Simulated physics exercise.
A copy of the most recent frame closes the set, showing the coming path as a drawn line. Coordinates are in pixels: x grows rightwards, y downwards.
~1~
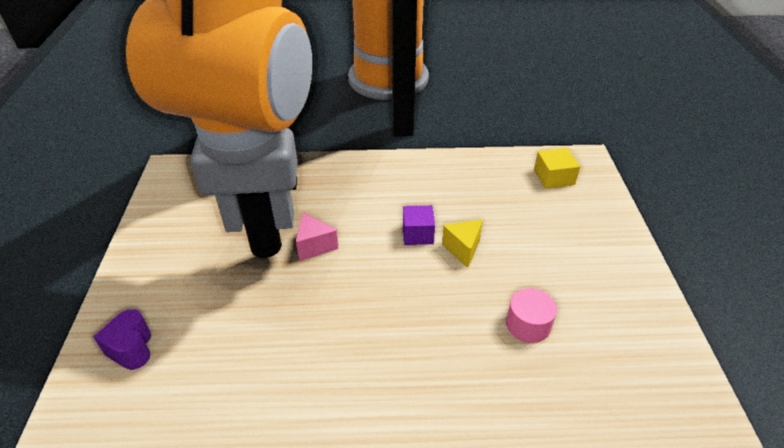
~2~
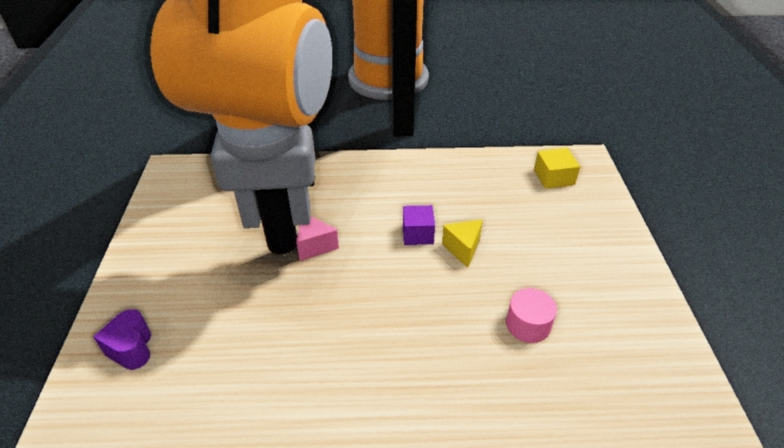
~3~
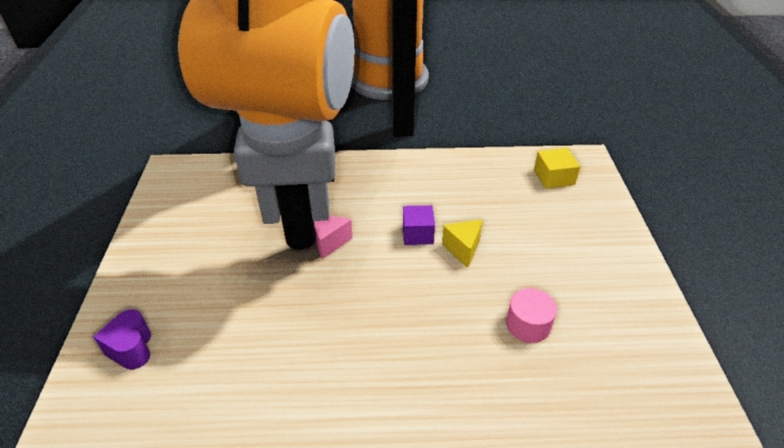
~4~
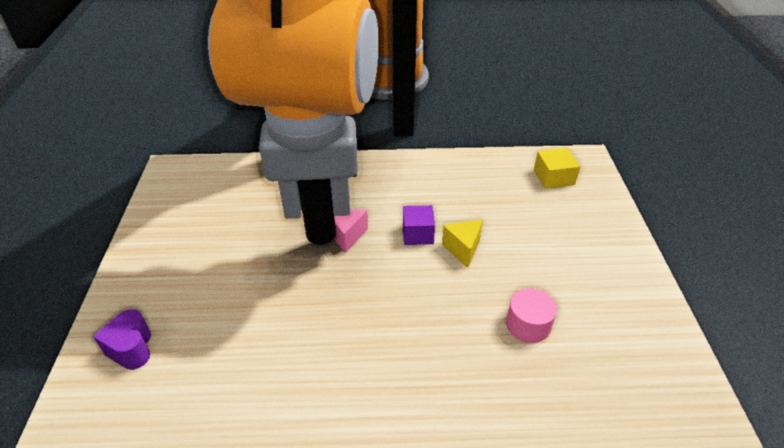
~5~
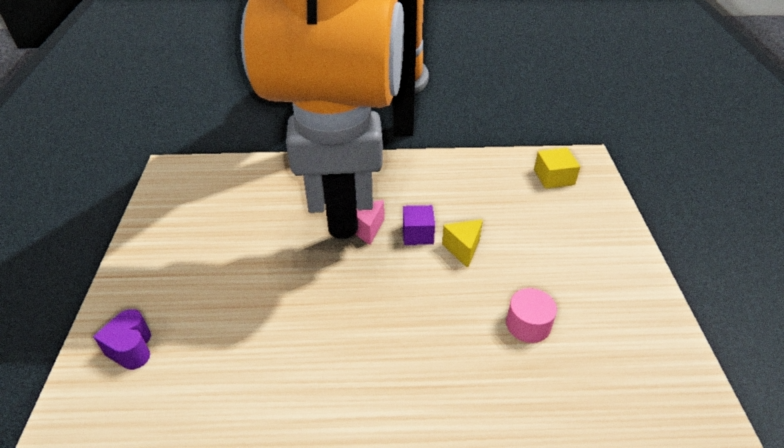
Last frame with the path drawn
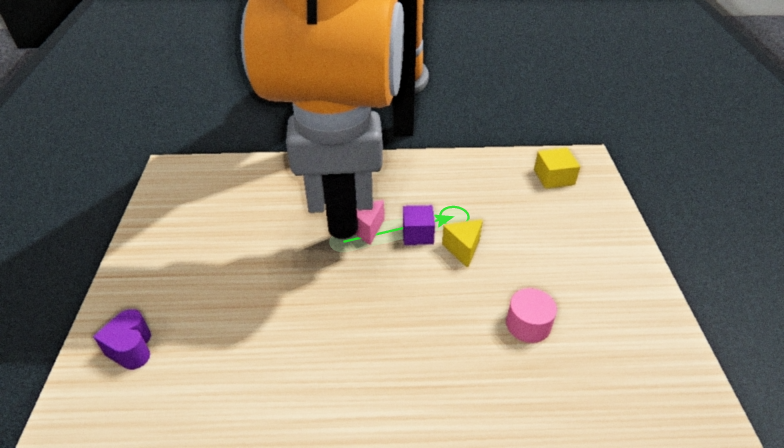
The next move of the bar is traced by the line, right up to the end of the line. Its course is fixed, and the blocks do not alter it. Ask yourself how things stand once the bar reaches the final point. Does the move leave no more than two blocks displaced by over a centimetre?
In short: No.
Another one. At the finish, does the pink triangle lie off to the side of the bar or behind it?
The answer is yes.
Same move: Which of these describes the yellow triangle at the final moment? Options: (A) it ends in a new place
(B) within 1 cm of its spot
A - it ends in a new place.
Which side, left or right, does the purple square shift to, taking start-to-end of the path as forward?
Seen from start to end, it moves right.
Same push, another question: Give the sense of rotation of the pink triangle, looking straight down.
It rotates counterclockwise.
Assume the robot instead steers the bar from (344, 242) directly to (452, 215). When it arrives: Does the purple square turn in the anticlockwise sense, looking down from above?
No
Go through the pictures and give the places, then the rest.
In the first frame, lower end of the bar at (266, 247), tops of blocks, pink triangle at (312, 227), purple square at (419, 215), yellow triangle at (465, 230).
In the second frame, bar at (283, 244), blocks as before.
In the third frame, bar at (301, 239), pink triangle at (327, 223).
In the fourth frame, bar at (321, 234), pink triangle at (345, 217).
In the fifth frame, bar at (343, 229), pink triangle at (365, 210), purple square at (419, 215), yellow triangle at (465, 230).
The drawn path runs from (344, 242) directly to (454, 216).
What follows on the original path. One third of the way, bar at (382, 220); pink triangle at (396, 198).
Two thirds of the way, bar at (419, 212); pink triangle at (415, 188), turned 55° anticlockwise; purple square at (451, 213), turned 45° clockwise; yellow triangle at (477, 234).
At the end, bar at (456, 204); pink triangle at (416, 187), turned 60° anticlockwise; purple square at (478, 217), turned 95° clockwise; yellow triangle at (486, 237), turned 15° clockwise.
